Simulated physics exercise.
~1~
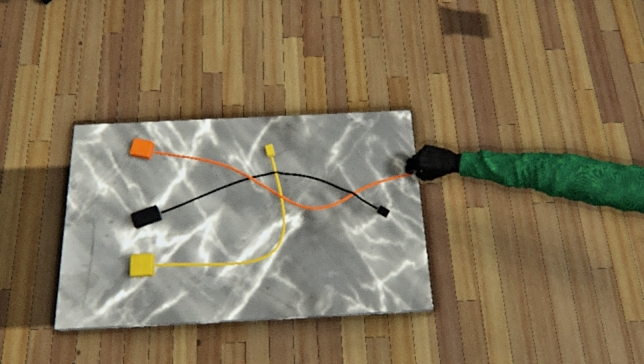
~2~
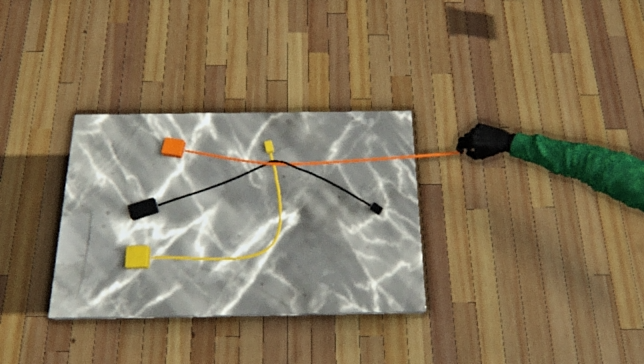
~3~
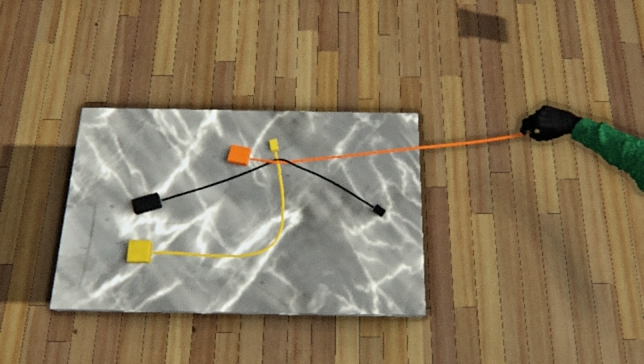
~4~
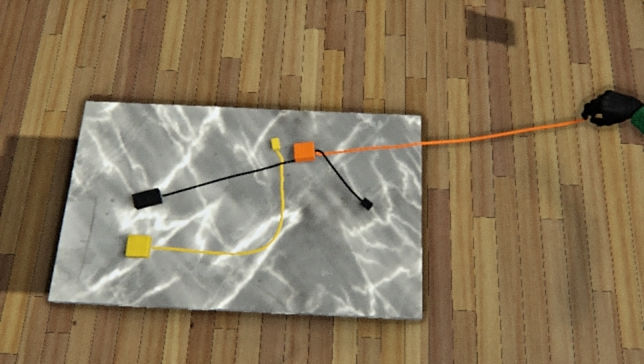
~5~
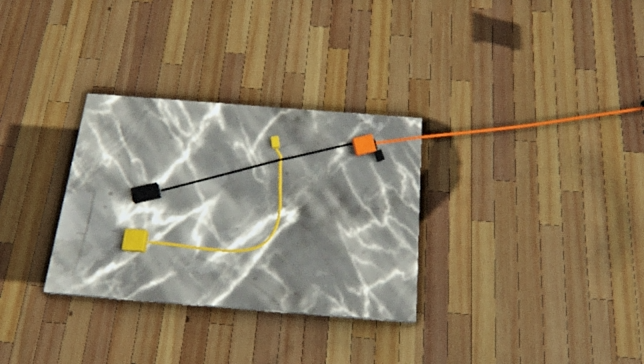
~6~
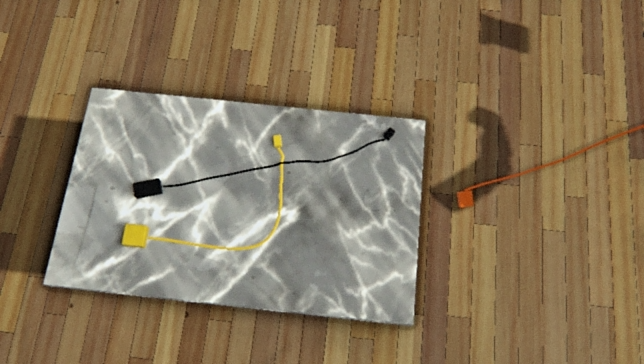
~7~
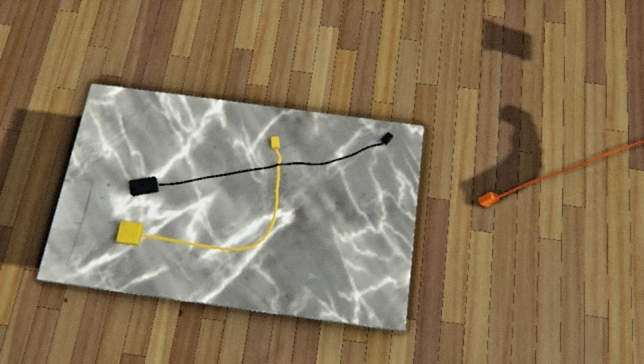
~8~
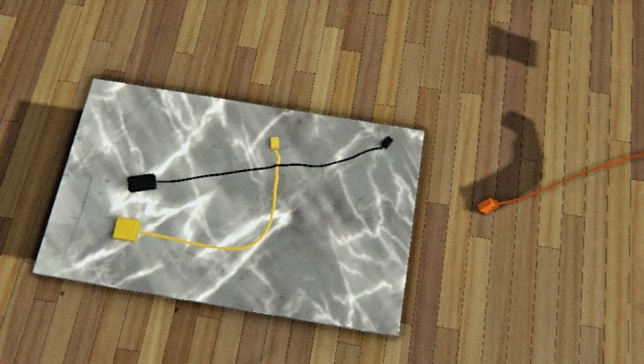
An orange lead with a block charger crosses a black and a yellow one on a grey marbled board, seen from above on a wooden plank floor. The chargers sit at the left, orange at the top, black in the middle and yellow below. A black-gloved hand in a green sleeve pulls the orange lead out over the right edge, straightening it and drawing its charger across the board. The charger catches the black lead and swings its plug end upward. The orange charger then drops off the edge and ends beyond the board, while the black and yellow leads remain.
